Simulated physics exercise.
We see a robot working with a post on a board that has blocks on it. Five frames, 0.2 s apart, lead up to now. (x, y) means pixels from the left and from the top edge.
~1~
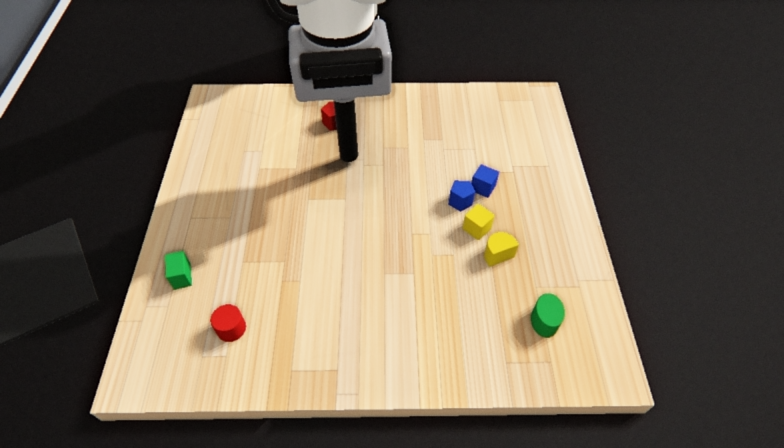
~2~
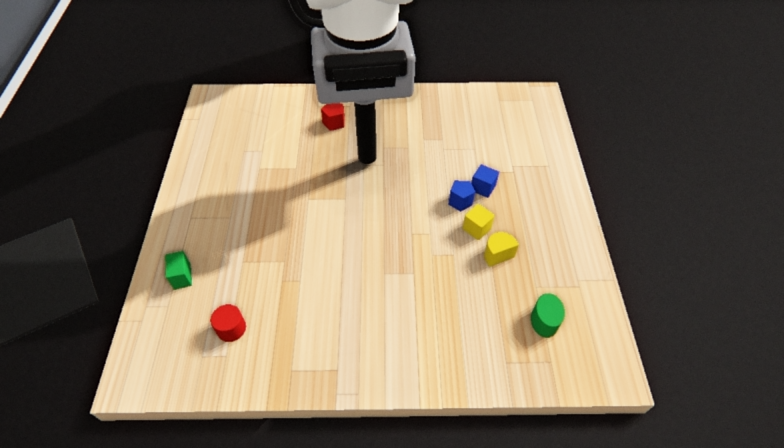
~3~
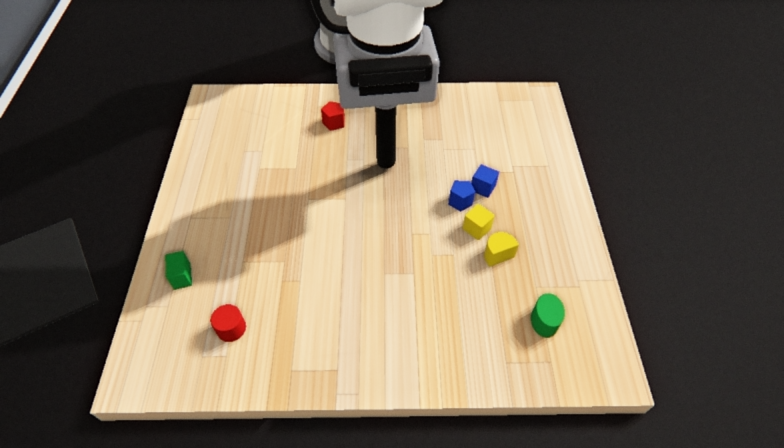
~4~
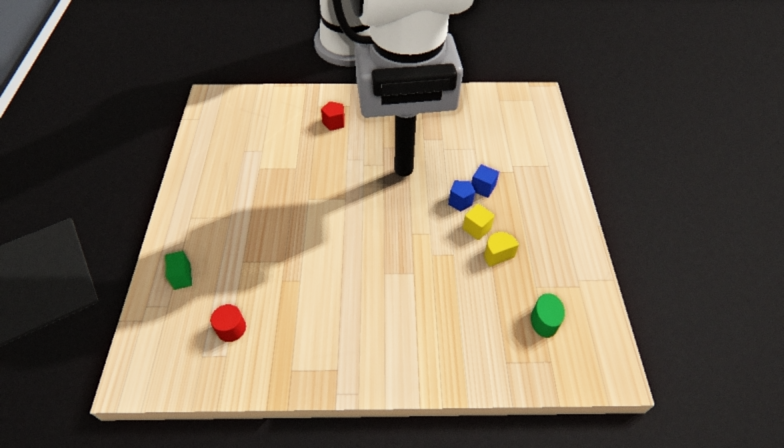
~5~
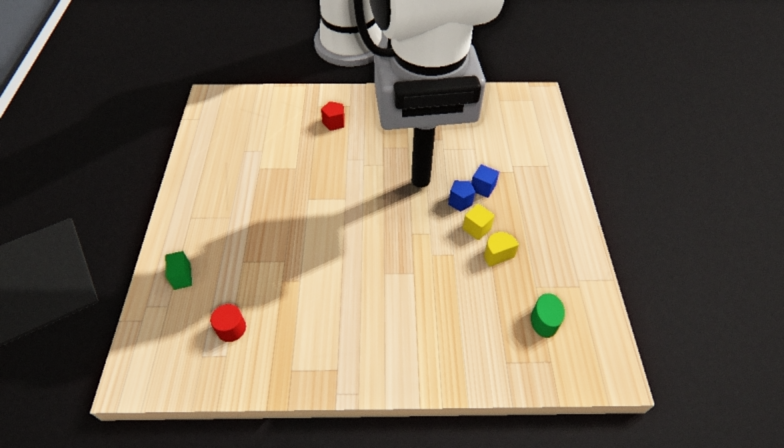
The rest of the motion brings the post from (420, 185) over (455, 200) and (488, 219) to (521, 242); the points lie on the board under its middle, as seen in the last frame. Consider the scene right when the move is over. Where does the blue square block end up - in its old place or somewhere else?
It will remain on its spot.
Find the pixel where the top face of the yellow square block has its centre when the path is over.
Expect it around (490, 227).
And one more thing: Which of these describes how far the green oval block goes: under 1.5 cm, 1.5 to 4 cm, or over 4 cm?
Short: Under 1.5 cm.
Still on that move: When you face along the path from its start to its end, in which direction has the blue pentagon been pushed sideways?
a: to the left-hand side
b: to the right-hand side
Option a.
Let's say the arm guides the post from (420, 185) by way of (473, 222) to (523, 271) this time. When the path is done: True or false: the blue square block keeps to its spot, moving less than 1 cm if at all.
True.
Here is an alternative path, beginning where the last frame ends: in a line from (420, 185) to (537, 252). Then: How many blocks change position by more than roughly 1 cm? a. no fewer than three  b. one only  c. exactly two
The correct letter is a.
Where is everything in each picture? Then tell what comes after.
In the first frame, lower end of the post at (349, 156), tops of blocks, blue pentagon at (463, 188), yellow square block at (480, 215), blue square block at (486, 174), yellow D-shaped block at (501, 242), green oval block at (551, 309).
In the second frame, post at (367, 158), blocks as before.
In the third frame, post at (386, 162), blocks as before.
In the fourth frame, post at (404, 170), blocks as before.
In the fifth frame, post at (421, 181), blue pentagon at (463, 188), yellow square block at (480, 215), blue square block at (486, 174), yellow D-shaped block at (501, 242), green oval block at (551, 309).
What follows on the original path. One third of the way, post at (456, 196); blue pentagon at (477, 195).
Two thirds of the way, post at (490, 215); blue pentagon at (514, 211), turned 15° anticlockwise; yellow square block at (488, 223), turned 65° clockwise; yellow D-shaped block at (502, 244).
At the end, post at (523, 238); blue pentagon at (547, 224), turned 50° anticlockwise; yellow square block at (490, 227), turned 90° clockwise; blue square block not moved; yellow D-shaped block at (503, 248), turned 20° anticlockwise; green oval block not moved.
